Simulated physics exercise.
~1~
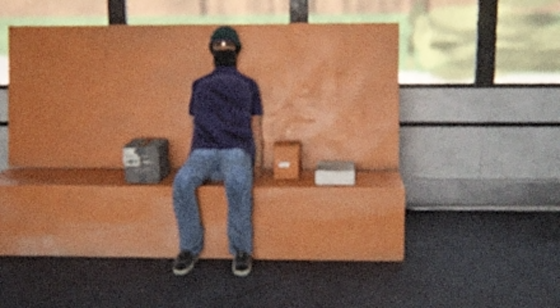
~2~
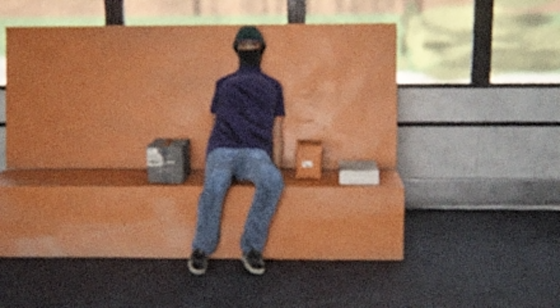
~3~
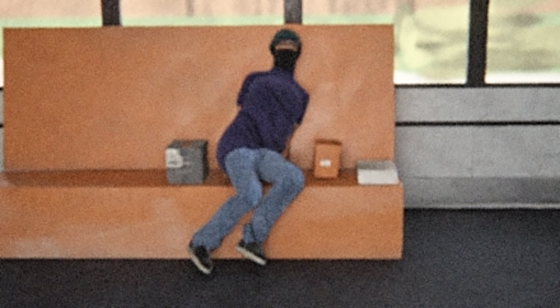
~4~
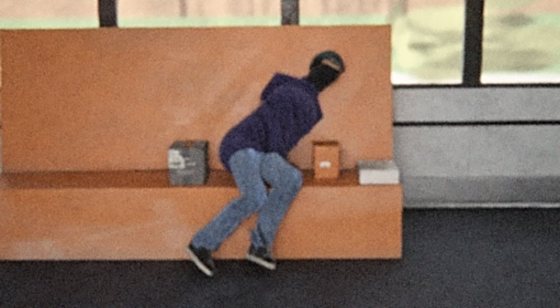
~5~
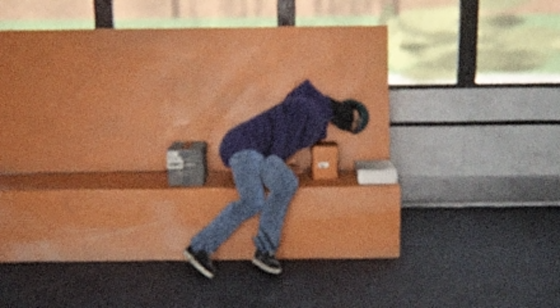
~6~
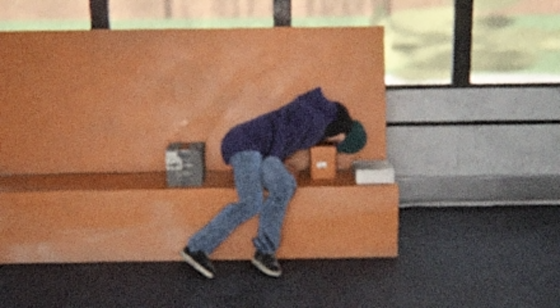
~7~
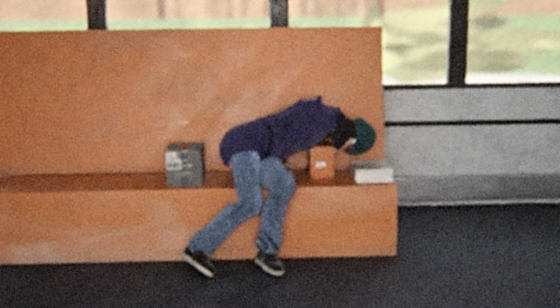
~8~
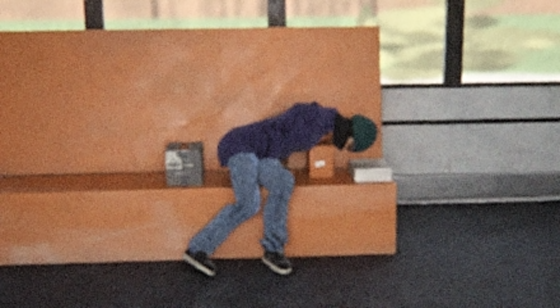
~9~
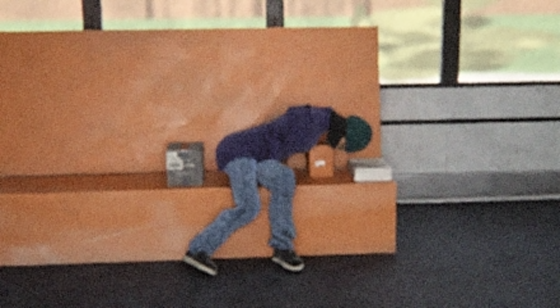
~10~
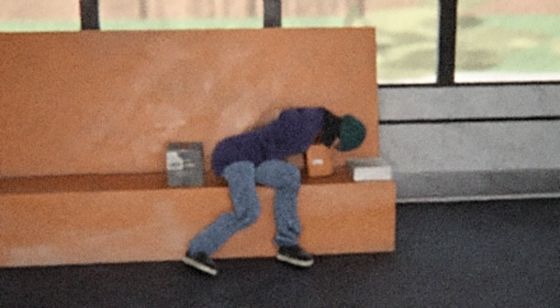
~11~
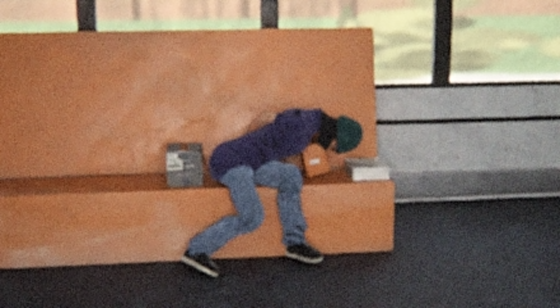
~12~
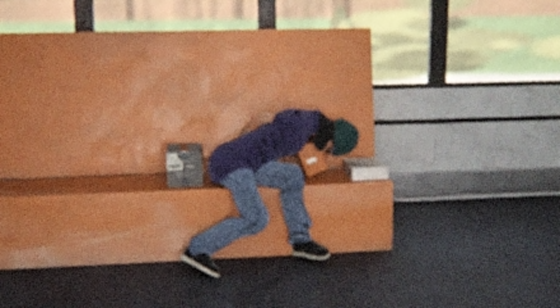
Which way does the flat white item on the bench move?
It slides to the right along the bench.
